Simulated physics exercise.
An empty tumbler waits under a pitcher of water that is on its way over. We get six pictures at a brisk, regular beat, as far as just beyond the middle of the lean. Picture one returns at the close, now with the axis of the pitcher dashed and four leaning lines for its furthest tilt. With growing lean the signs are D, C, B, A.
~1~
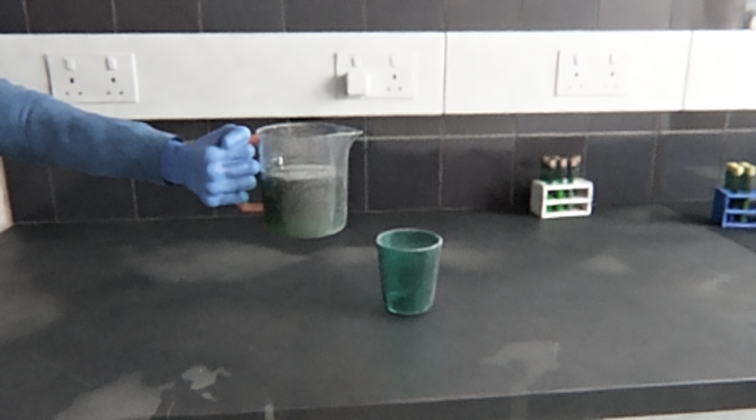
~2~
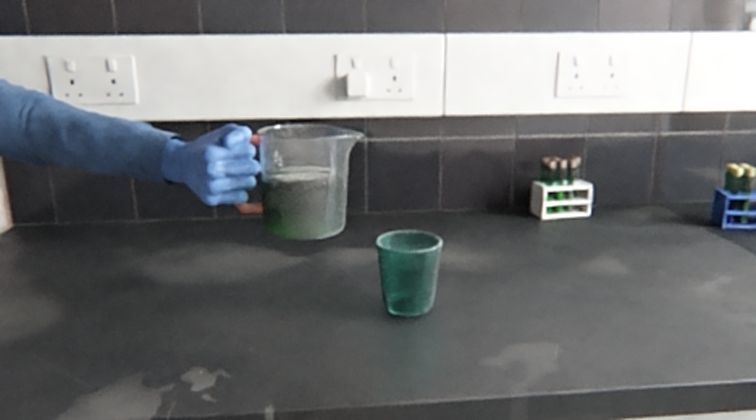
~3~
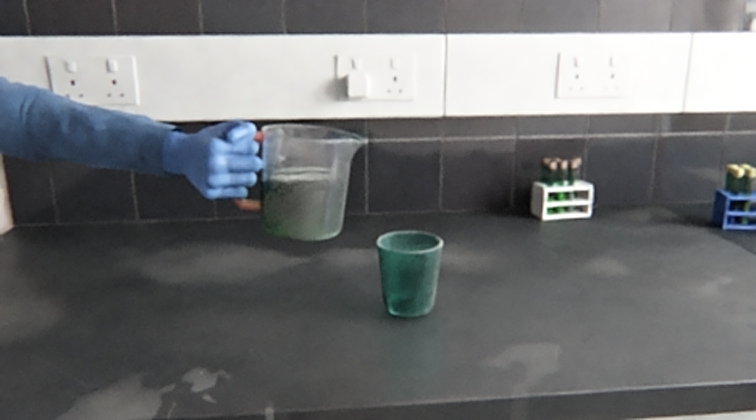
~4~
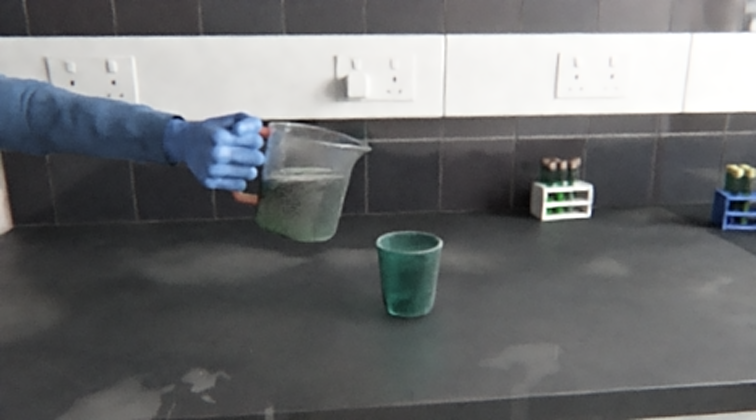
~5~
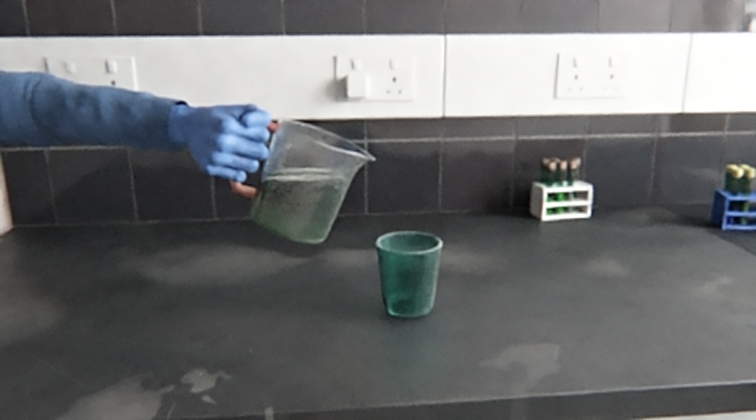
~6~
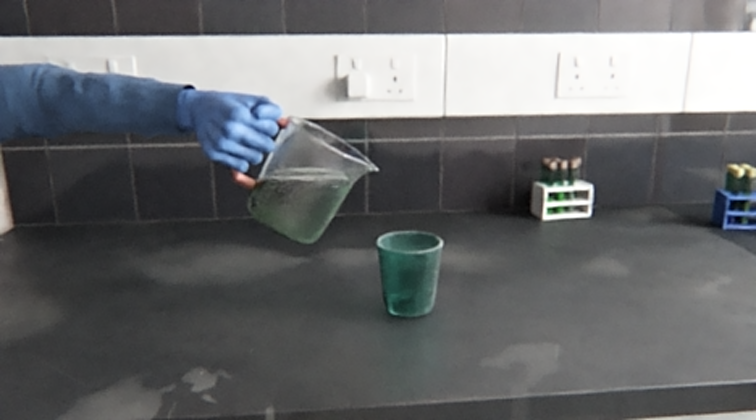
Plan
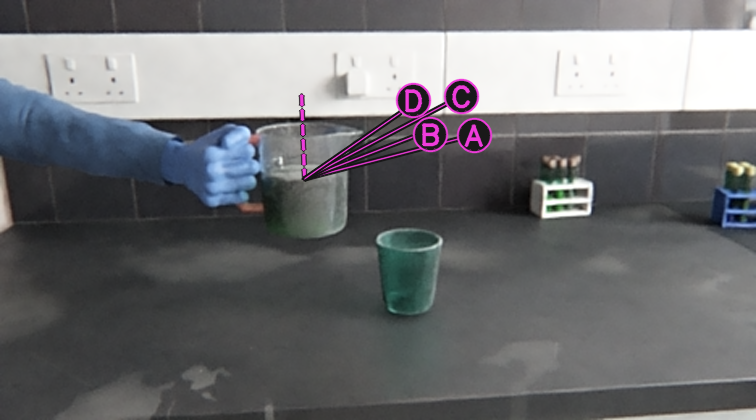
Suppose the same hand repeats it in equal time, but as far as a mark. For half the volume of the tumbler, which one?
It is C.
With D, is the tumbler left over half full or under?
Under half.
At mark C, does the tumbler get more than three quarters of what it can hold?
No, less.
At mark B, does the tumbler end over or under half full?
Over half.
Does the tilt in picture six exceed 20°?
Yes.
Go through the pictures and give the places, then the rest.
The first frame shows upright, lip at (360, 132); rim of the tumbler round (409, 239); nothing has left yet.
The second frame shows upright, lip at (362, 135); nothing has left yet.
The third frame shows tipped about 6°, lip at (366, 140); nothing has left yet.
The fourth frame shows tipped about 13°, lip at (370, 148); nothing has left yet.
The fifth frame shows tipped about 22°, lip at (373, 158); nothing has left yet.
The sixth frame shows tipped about 31°, lip at (377, 169); nothing has left yet.
In magenta, A at (458, 138); B at (412, 137); C at (446, 103); D at (400, 112).
If A is chosen, the tumbler ends with about 95 % of what it can hold.
If B is chosen, the tumbler ends with about 74 % of what it can hold.
If C is chosen, the tumbler ends with about 51 % of what it can hold.
If D is chosen, the tumbler ends with about 29 % of what it can hold.
